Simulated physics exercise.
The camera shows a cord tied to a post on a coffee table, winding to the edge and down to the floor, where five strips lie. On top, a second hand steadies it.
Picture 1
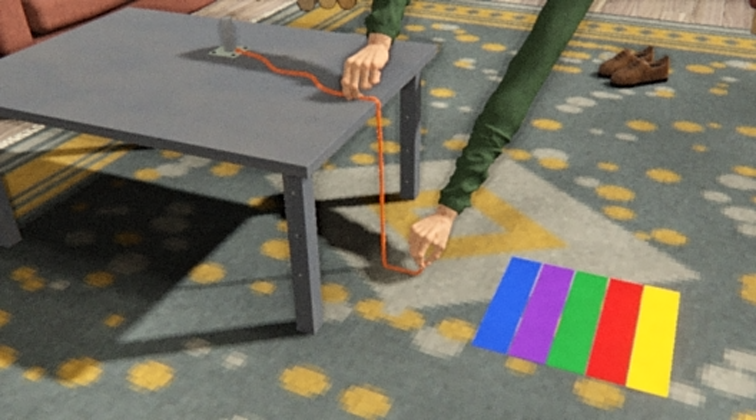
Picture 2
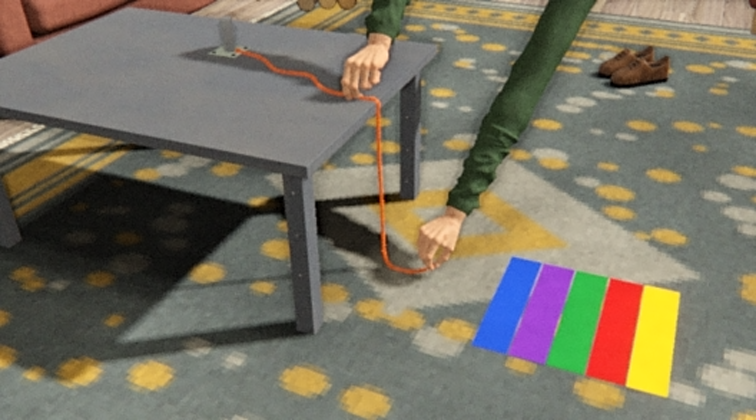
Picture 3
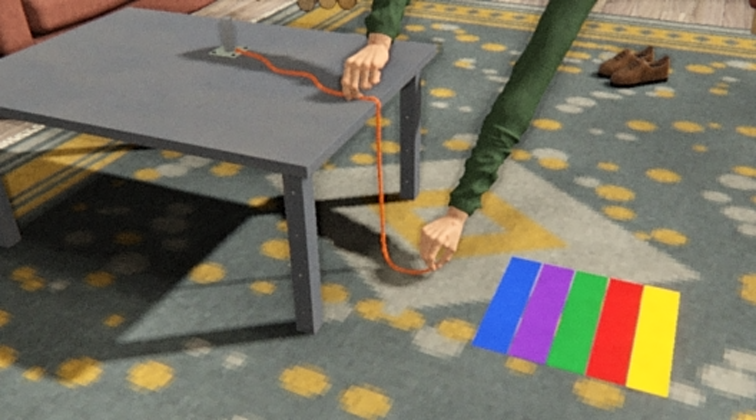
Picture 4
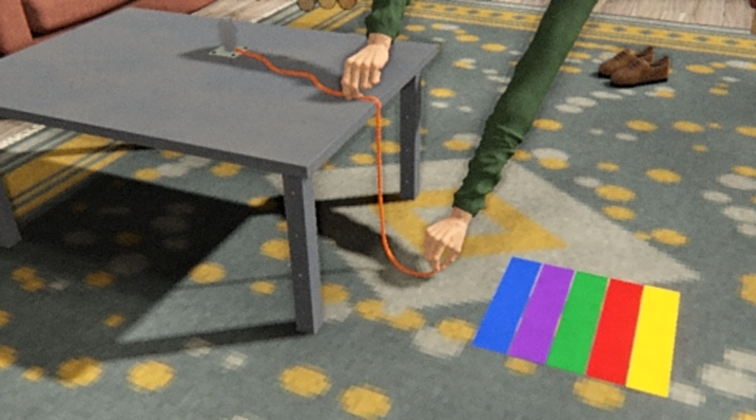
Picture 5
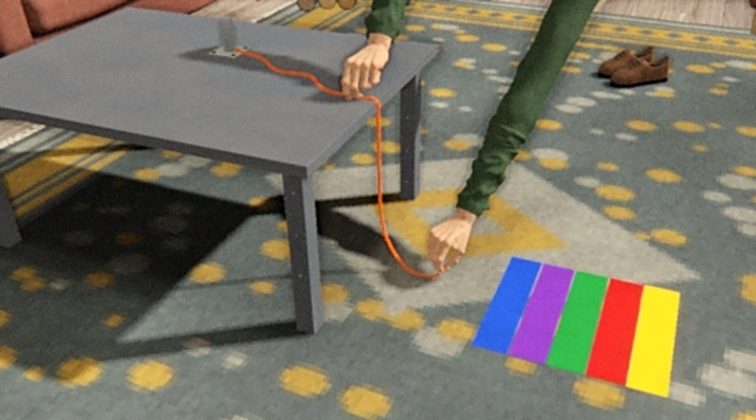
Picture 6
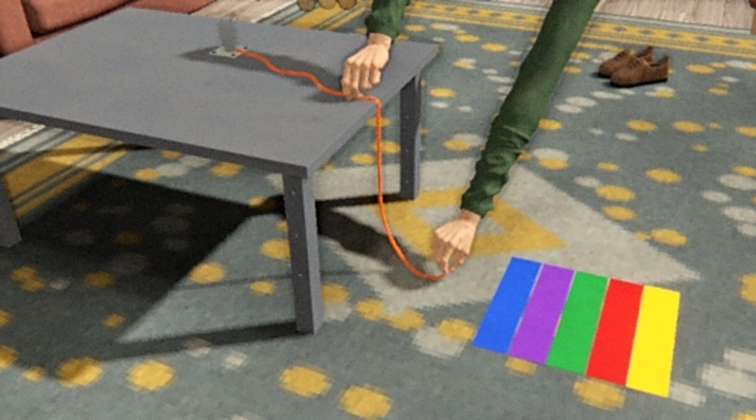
A hand drawing the lower end of an orange cord slightly rightward above a patterned rug, another hand staying at the table edge.
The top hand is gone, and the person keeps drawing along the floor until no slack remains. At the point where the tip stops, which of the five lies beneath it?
The purple strip lies beneath it.
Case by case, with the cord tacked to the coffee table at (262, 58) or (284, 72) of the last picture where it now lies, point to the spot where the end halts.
(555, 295), then (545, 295).
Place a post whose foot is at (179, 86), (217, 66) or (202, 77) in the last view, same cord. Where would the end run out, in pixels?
First try about (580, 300), second about (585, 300), third about (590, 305).
Early on, end near (491, 280); short of the strips.
Midway, end near (531, 289); over purple.
At the end of the slack, end near (554, 295); over purple. Over purple.
